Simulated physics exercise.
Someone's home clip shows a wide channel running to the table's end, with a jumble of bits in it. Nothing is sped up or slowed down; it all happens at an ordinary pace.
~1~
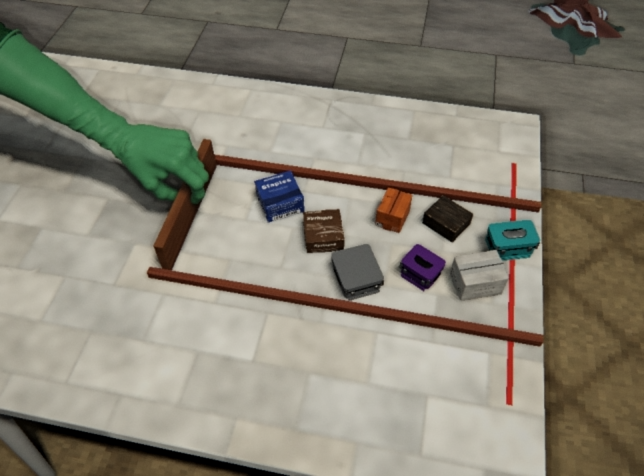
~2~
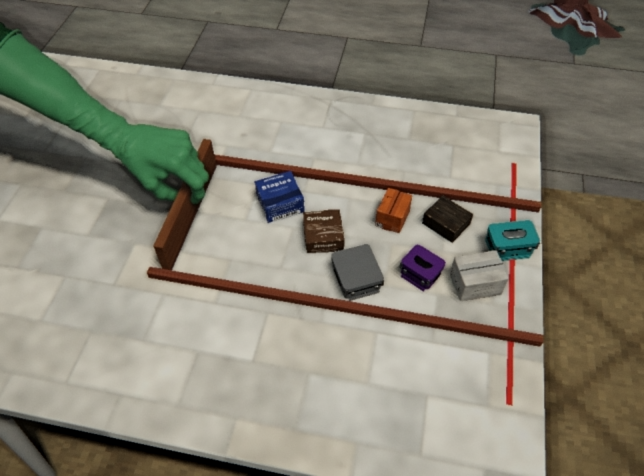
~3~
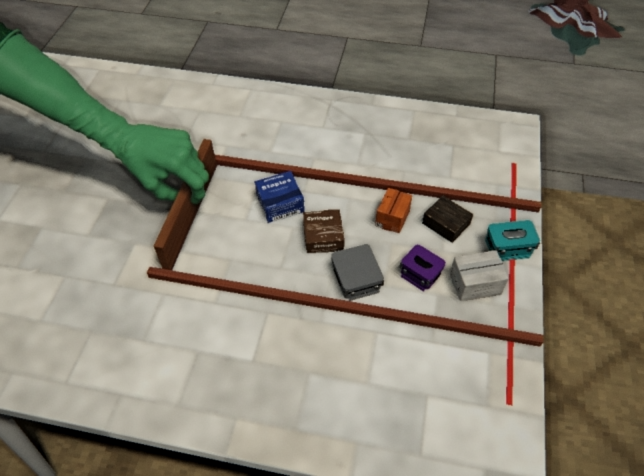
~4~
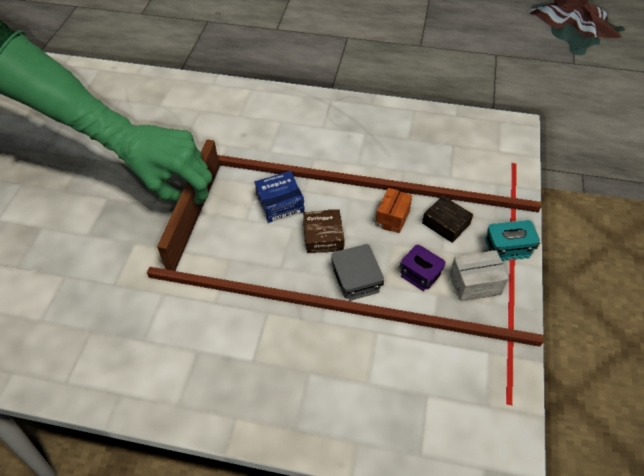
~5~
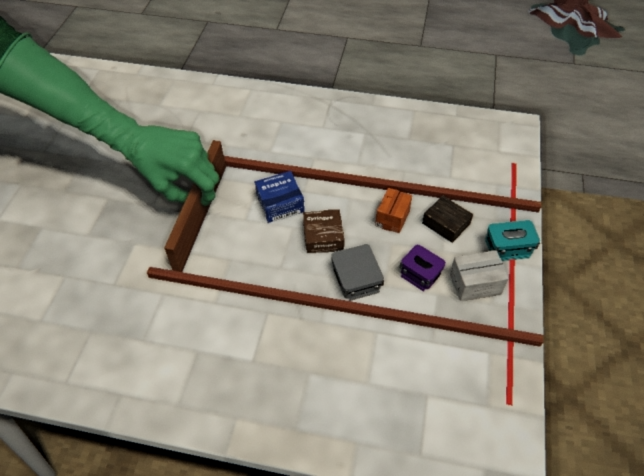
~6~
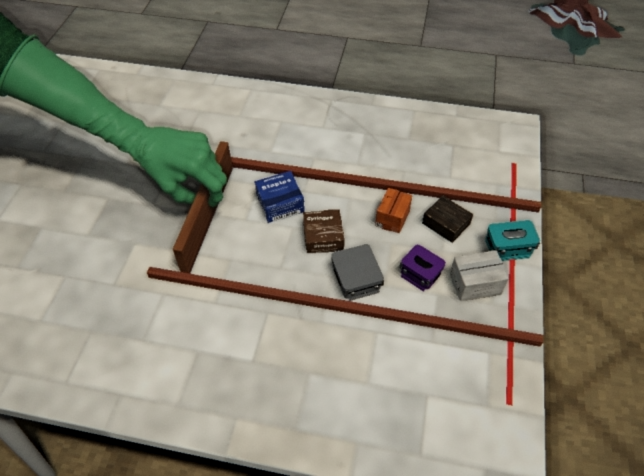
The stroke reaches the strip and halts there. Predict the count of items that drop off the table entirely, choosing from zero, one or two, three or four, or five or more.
The count is five or more.
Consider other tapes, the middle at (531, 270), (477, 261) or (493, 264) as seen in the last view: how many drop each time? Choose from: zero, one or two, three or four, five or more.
Taking the tapes one at a time, the count is five or over, then 3 or 4, then at least five.
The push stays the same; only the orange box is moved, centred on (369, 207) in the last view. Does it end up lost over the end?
From there it drops off.
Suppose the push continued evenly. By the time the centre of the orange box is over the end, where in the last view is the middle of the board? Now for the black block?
The orange box gives roughly (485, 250), the black block roughly (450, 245).
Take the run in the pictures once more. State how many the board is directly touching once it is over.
The answer is 3.
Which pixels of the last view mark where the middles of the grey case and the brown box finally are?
In the last picture they sit at about (534, 311) and about (534, 263).
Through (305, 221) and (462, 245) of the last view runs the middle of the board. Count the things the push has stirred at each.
At the first spot the count is 2, and at the second it is 8.
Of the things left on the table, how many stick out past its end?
Overhanging ones - 3.
Early on, none off yet; turquoise case at rest near (511, 241); white box at rest near (478, 276); black block at rest near (447, 219).
Finally, the number that fall off is five or more; lost, orange box, purple case, black block, white box and turquoise case.
